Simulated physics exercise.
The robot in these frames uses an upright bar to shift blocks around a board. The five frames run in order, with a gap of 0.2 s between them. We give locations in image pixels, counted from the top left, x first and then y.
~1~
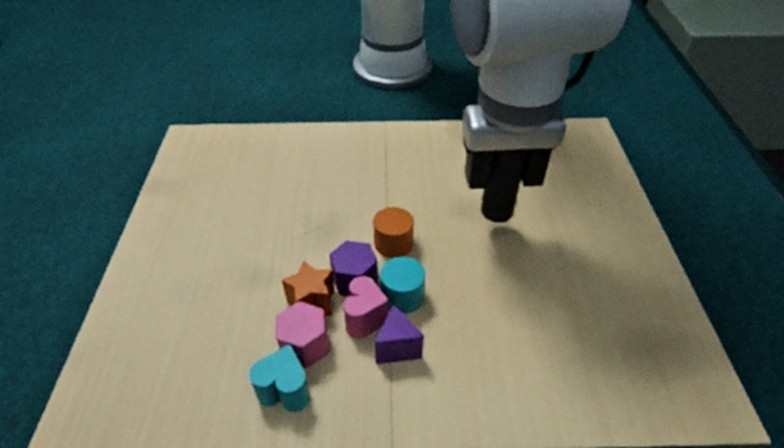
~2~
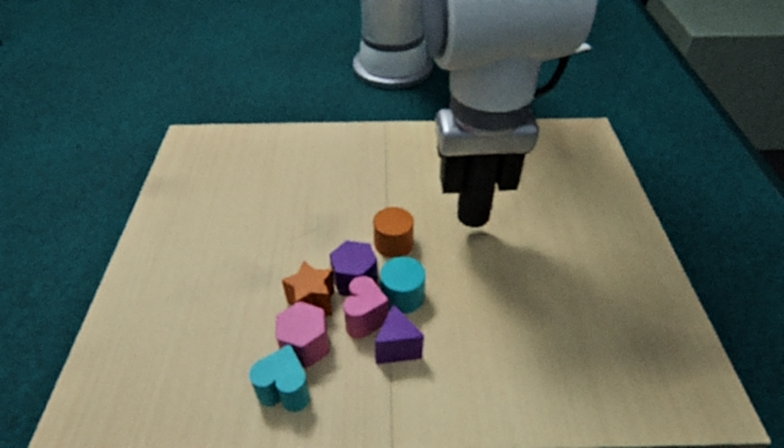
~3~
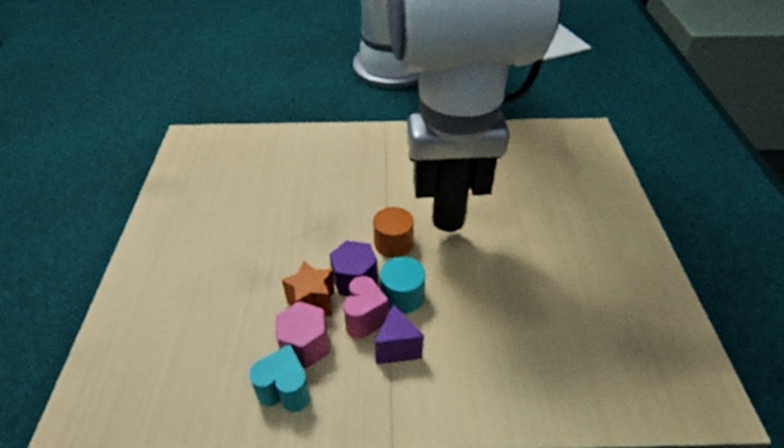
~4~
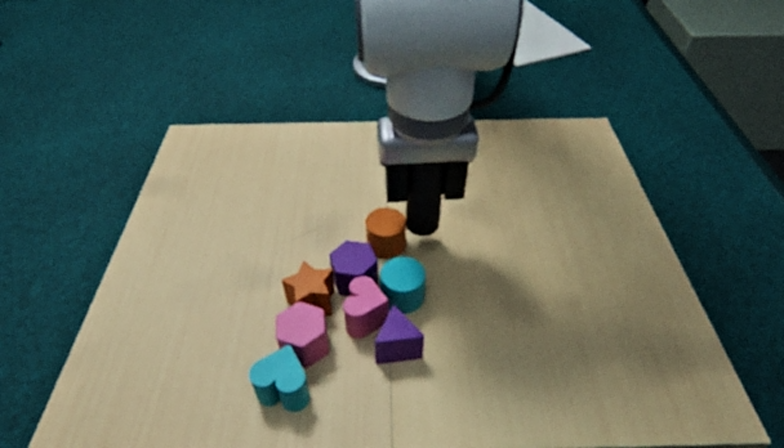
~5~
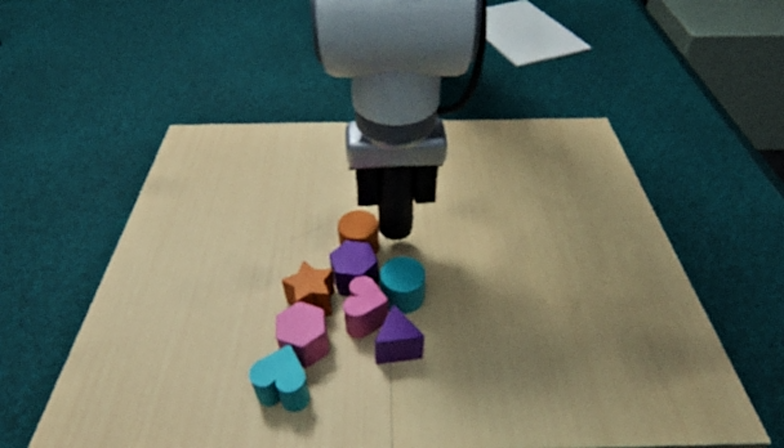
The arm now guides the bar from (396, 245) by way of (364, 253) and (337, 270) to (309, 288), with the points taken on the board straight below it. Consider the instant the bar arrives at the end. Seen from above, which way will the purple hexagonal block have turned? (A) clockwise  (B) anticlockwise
The answer is B.
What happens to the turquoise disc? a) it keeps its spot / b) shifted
I choose a.
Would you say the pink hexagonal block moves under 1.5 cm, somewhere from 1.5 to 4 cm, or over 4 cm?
Band: 1.5 to 4 cm.
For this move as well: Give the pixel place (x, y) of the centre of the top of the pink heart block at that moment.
It should be at (369, 313) by then.
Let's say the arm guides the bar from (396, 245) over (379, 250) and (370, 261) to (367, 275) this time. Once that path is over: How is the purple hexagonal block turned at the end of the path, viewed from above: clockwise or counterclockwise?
It twists clockwise.
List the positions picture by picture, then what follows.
Lower end of the bar at (497, 213), tops of blocks, pink hexagonal block at (300, 323), orange star-shaped block at (308, 280), purple hexagonal block at (353, 257), orange disc at (394, 220), pink heart block at (364, 296), turquoise disc at (403, 273), in the first picture.
Bar at (473, 217), blocks as before, in the second picture.
Bar at (448, 221), blocks as before, in the third picture.
Bar at (423, 225), orange disc at (386, 221), in the fourth picture.
Bar at (396, 229), pink hexagonal block at (300, 323), orange star-shaped block at (308, 280), purple hexagonal block at (353, 257), orange disc at (358, 224), pink heart block at (364, 296), turquoise disc at (403, 273), in the fifth picture.
On the path given first. One third of the way, bar at (363, 237); orange disc at (325, 227).
Two thirds of the way, bar at (335, 254); pink hexagonal block at (290, 332); orange star-shaped block at (303, 291), turned 40° clockwise; purple hexagonal block at (343, 277), turned 35° anticlockwise; orange disc at (304, 232); pink heart block at (367, 311).
At the end, bar at (306, 273); pink hexagonal block at (283, 341), turned 15° clockwise; orange star-shaped block at (301, 302), turned 40° clockwise; purple hexagonal block at (339, 284), turned 50° anticlockwise; orange disc at (297, 234); pink heart block at (369, 313); turquoise disc not moved.
